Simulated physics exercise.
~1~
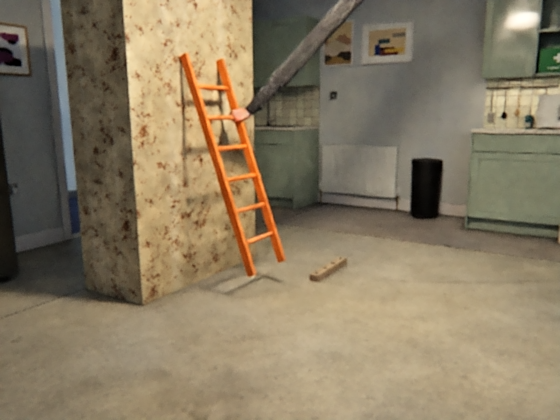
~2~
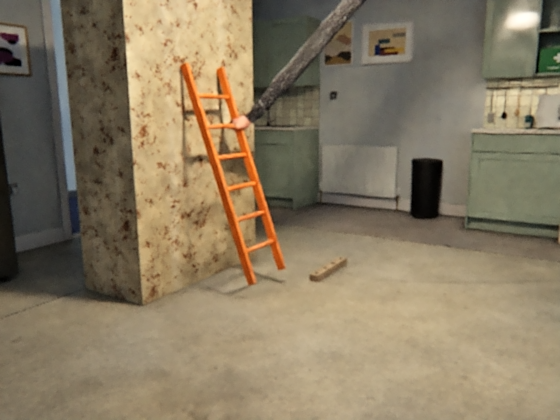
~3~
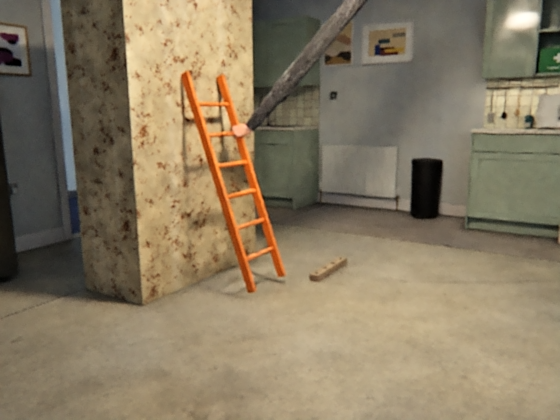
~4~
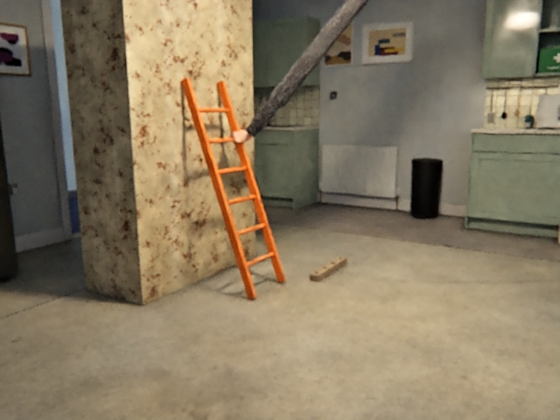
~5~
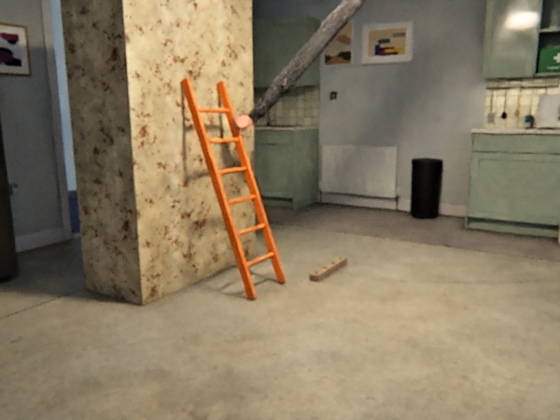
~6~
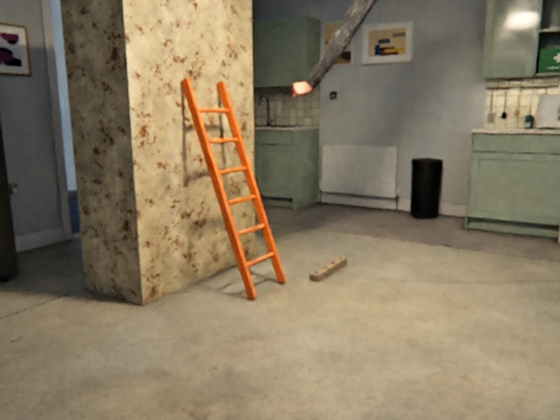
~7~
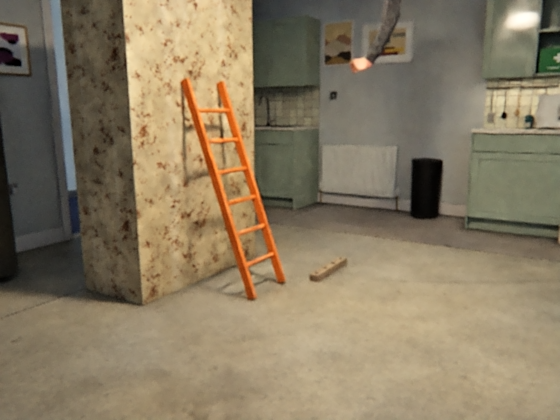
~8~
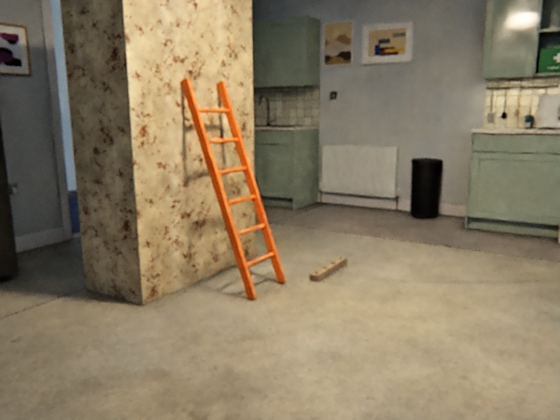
An orange ladder-like rack leans at a slant against a mottled, square pillar left of centre, in a room seen from a fixed viewpoint. Around it are a bare hard floor, with a short brown strip of wood lying to the right of its feet, and green kitchen cabinets, a pale radiator and a black bin behind. A dark-sleeved arm reaches in from the upper right, its hand at the rack, which moves down a little in small steps. The hand then lets go and draws back up out of view, and the rack stays leaning, still, short of the strip.
